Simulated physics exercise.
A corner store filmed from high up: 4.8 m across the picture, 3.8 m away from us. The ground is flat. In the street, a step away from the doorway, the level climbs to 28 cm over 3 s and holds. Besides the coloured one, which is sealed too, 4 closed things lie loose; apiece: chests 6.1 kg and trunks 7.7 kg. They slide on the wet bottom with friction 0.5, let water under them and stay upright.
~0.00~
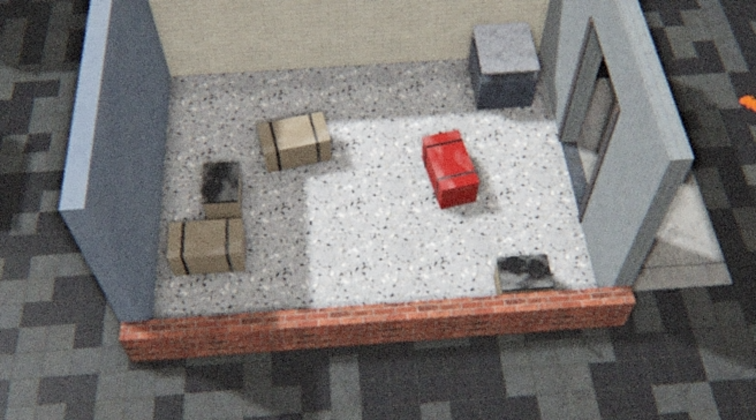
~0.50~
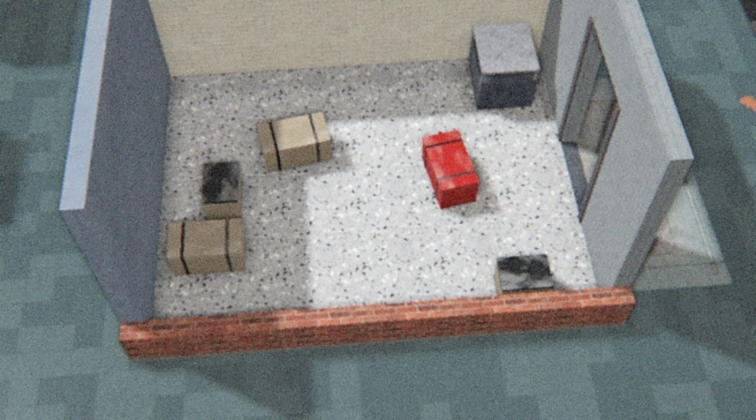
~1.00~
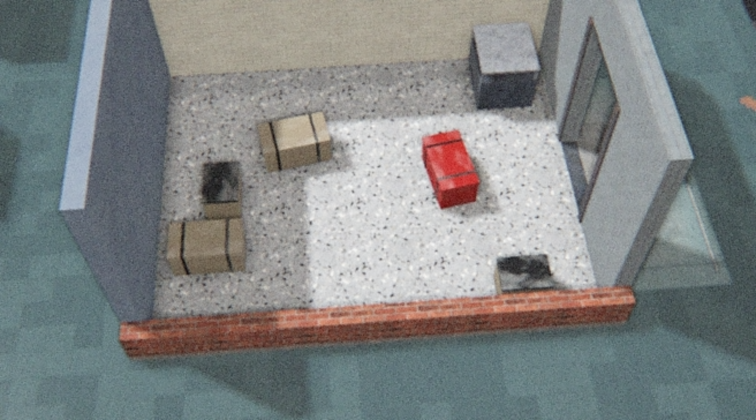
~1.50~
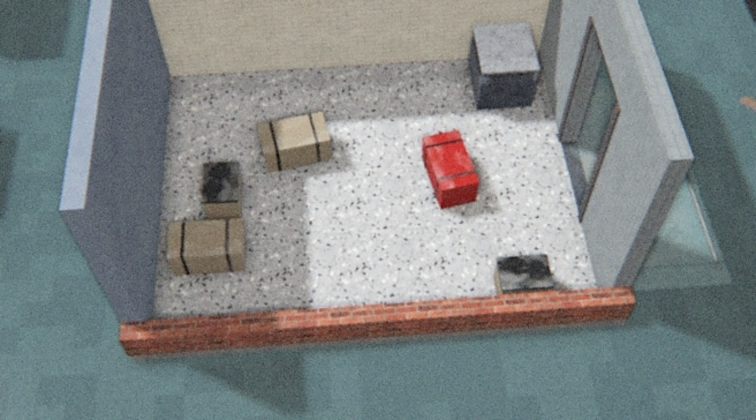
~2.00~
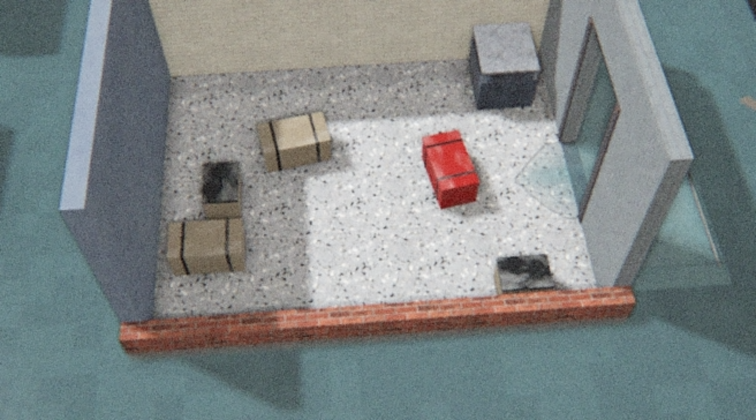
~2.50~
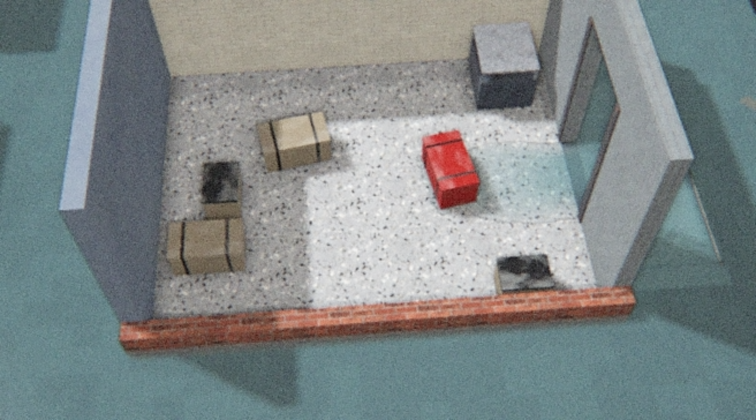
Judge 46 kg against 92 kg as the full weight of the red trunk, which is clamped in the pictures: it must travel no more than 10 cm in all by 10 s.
I expect that only the larger load is enough.
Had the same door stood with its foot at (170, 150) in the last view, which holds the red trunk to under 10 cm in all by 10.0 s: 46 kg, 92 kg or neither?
Then only the larger load is enough.
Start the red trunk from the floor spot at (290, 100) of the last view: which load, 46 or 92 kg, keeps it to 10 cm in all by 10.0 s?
Only the larger holds.
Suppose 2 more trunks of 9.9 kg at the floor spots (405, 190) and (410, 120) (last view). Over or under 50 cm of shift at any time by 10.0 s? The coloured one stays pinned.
In turn: Less, over.
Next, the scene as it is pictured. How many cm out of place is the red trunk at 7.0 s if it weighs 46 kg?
About 80 cm.
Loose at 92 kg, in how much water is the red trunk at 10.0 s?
Roughly 13 cm.
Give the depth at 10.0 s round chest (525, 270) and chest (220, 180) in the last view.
About 9 and 7 cm.
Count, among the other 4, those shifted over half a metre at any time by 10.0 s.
4 of them.
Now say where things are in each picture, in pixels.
The red trunk at (450, 159), on the bottom; water covers 0.0 m2; 0 of 5 have shifted, in the first frame.
The red trunk at (450, 159) rests on the ground; 0.0 m2 under water; 0 of 5 have shifted, in the second frame.
The red trunk at (450, 159), on the bottom; 0.0 m2 under water; 0 of 5 have shifted, in the third frame.
The red trunk at (450, 159), on the bottom; 0.0 m2 under water; 0 of 5 have shifted, in the fourth frame.
The red trunk at (450, 159), on the bottom; water covers 0.4 m2; 0 of 5 have shifted, in the fifth frame.
The red trunk at (450, 159), on the bottom; water covers 1.3 m2; 0 of 5 have shifted, in the sixth frame.
After 3.5 s the red trunk would be 9 cm from its start with 46 kg and 0 cm from its start with 92 kg; 8 cm of water round it then.
After 4.5 s the red trunk would be 58 cm from its start with 46 kg and 0 cm from its start with 92 kg; 8 cm of water round it then.
After 7.0 s the red trunk would be 79 cm from its start with 46 kg and 0 cm from its start with 92 kg; 8 cm of water round it then.
After 10.0 s the red trunk would be 102 cm from its start with 46 kg and 0 cm from its start with 92 kg; 13 cm of water round it then.
